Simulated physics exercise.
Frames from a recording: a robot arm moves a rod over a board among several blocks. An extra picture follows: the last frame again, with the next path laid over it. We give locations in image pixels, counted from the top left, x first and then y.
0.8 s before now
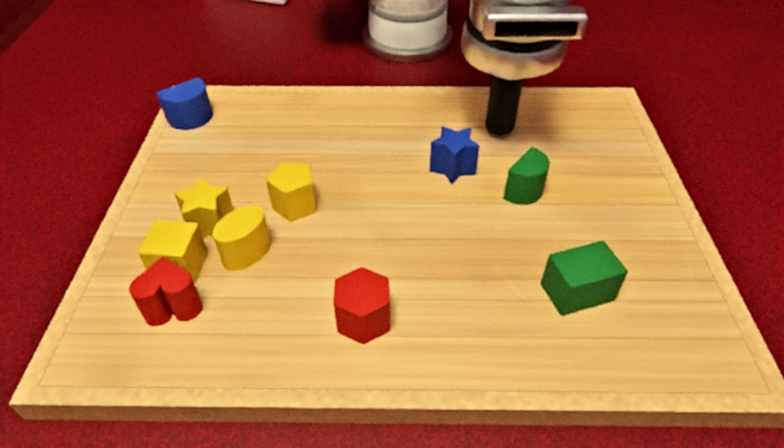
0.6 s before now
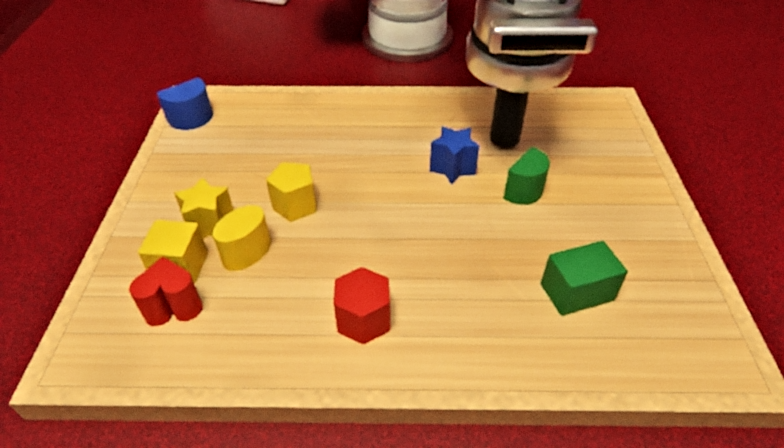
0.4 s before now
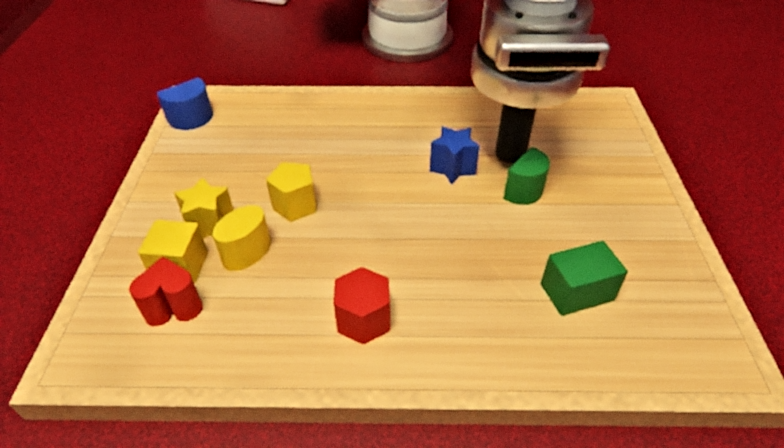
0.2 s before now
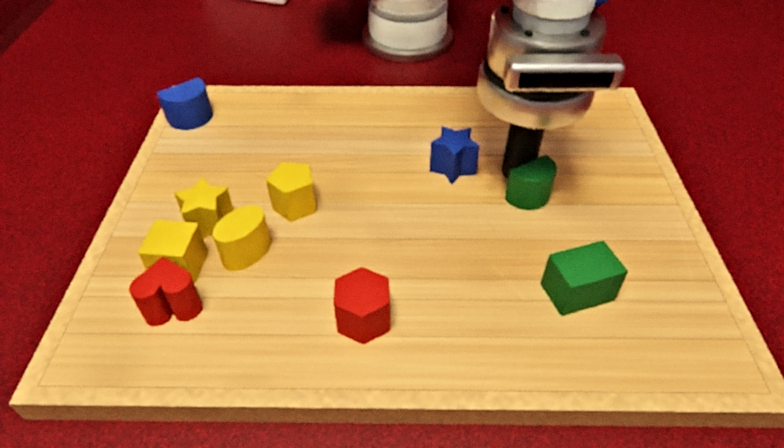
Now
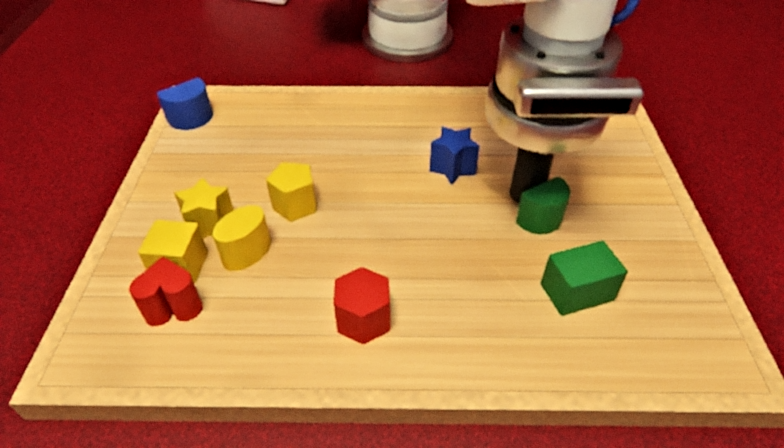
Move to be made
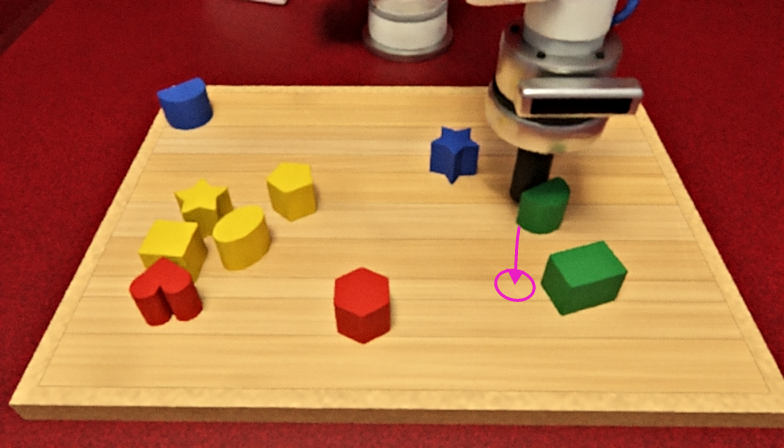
A robot arm lowers its black rod down the board and pushes the green half-round block.
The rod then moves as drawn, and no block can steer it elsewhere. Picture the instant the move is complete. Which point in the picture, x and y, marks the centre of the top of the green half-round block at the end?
Its top middle will sit at (562, 208).
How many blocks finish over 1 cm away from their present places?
Going by the path, one of them shifts by more than about 1 cm.
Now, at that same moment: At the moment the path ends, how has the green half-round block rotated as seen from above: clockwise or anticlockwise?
Bird's-eye view: Counterclockwise.
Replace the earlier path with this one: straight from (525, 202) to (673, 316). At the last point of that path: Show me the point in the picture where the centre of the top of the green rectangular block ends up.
For the centre of its top, I'd go with (600, 293).
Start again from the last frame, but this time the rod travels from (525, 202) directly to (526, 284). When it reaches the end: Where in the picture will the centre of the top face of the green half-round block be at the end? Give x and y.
So, by the moment the path ends, you'll find the top centre of the green half-round block at (570, 219).
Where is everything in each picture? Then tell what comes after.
In the first picture, rod's lower end (500, 126); green half-round block (532, 163); green rectangular block (588, 263).
In the second picture, rod (505, 139); blocks still.
In the third picture, rod (511, 154); blocks still.
In the fourth picture, rod (518, 173); green half-round block (537, 169).
In the fifth picture, rod (526, 195); green half-round block (550, 192); green rectangular block (588, 263).
Drawn move, from (525, 202) over (519, 227) and (516, 254) to (515, 285).
The first path, step by step. One third of the way, rod (521, 220); green half-round block (560, 206), turned 25° anticlockwise.
Two thirds of the way, rod (518, 248); green half-round block (562, 208), turned 40° anticlockwise.
At the end, rod (517, 278); green half-round block (562, 208), turned 40° anticlockwise; green rectangular block still.
